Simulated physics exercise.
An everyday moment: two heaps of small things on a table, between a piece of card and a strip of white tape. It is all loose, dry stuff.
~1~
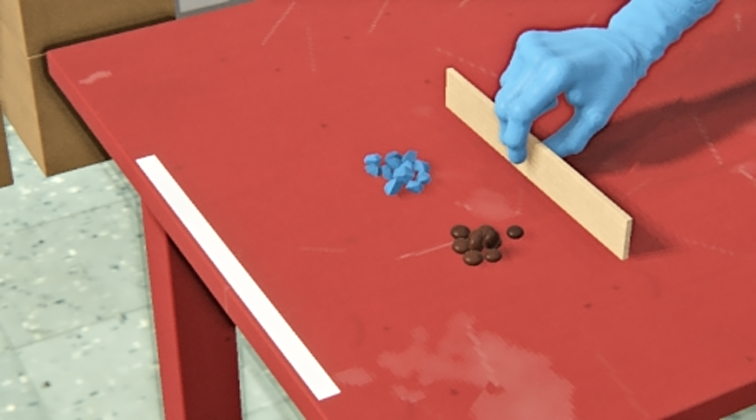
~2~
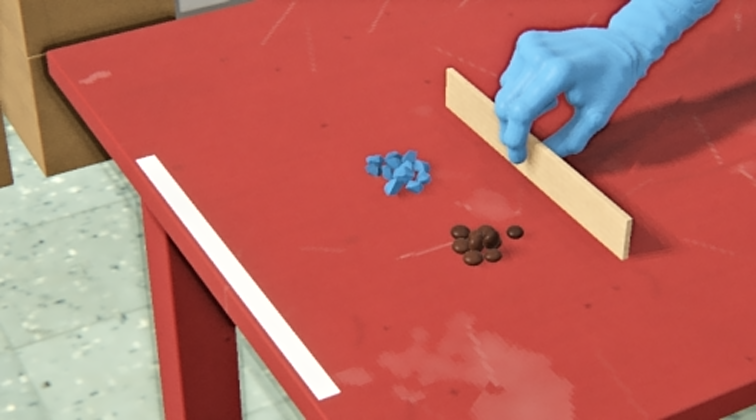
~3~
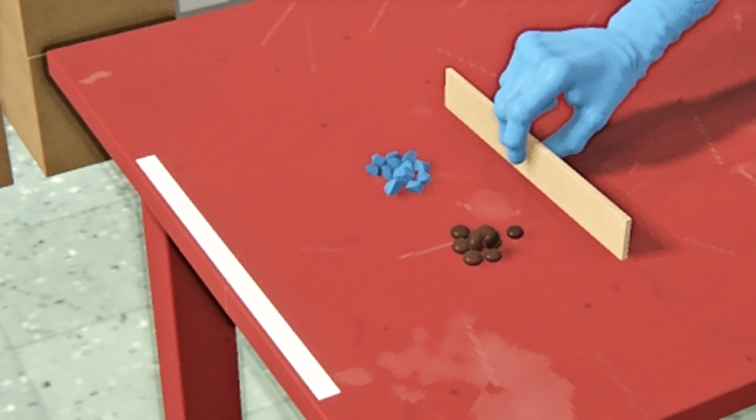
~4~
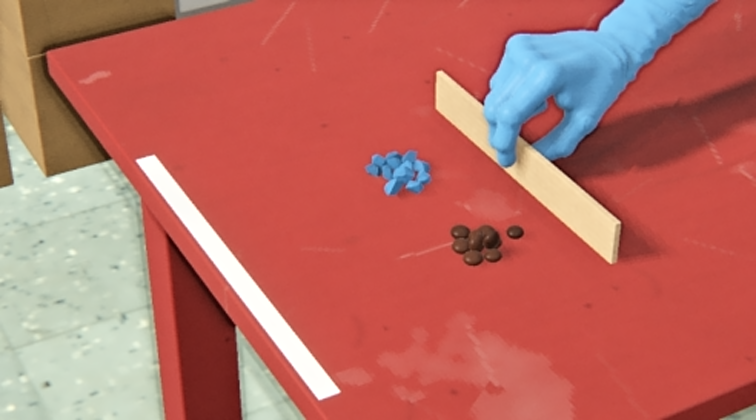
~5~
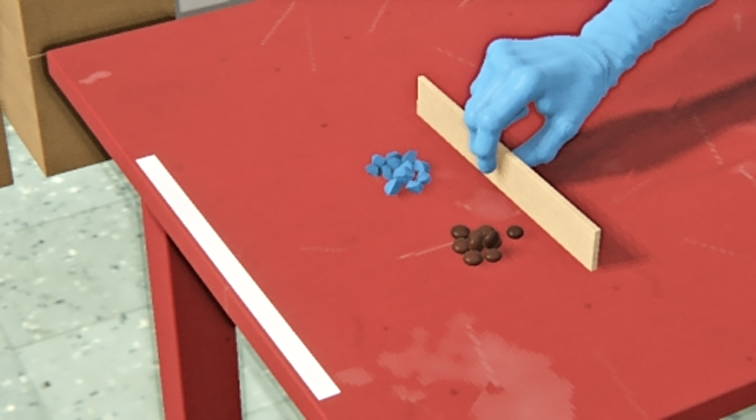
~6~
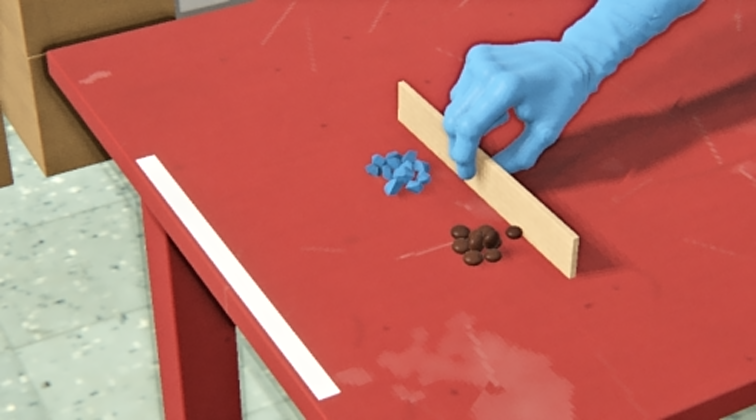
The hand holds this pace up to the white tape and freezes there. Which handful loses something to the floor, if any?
Nearer handful: It tumbles over the end, in part at least. Farther handful: It tumbles over the end, in part at least.
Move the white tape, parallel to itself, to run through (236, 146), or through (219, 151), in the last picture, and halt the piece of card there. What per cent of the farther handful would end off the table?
The first gives 0 %, the second 0 %.
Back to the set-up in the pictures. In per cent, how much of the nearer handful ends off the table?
About 100 per cent.
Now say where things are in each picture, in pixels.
The first picture shows piece of card (613, 225), at rest; white tape (154, 169), right by the edge; edge at (216, 276); nearer handful (478, 243), a few flat chocolate drops; farther handful (407, 172), a few aquarium stones.
The second picture shows piece of card (613, 225), at rest; farther handful (407, 172).
The third picture shows piece of card (612, 226), at rest; nearer handful (478, 243).
The fourth picture shows piece of card (602, 229); farther handful (407, 172).
The fifth picture shows piece of card (581, 236); nearer handful (478, 243).
The sixth picture shows piece of card (560, 243); white tape (154, 169); edge at (216, 276); nearer handful (478, 243); farther handful (407, 172).
Then, 0.69 s later than the last frame, piece of card still moving, near (351, 193); nearer handful all on the table, its front near (356, 281); farther handful all on the table, its front near (276, 192).
Then, 1.39 s later than the last frame, piece of card stopped at the white tape; nearer handful roughly half over the edge; farther handful roughly two thirds over the edge.
Then, 1.67 s later than the last frame, piece of card stopped at the white tape; nearer handful every one over the edge; farther handful every one over the edge.
When it is over, piece of card stopped at the white tape; nearer handful every one over the edge; farther handful every one over the edge.
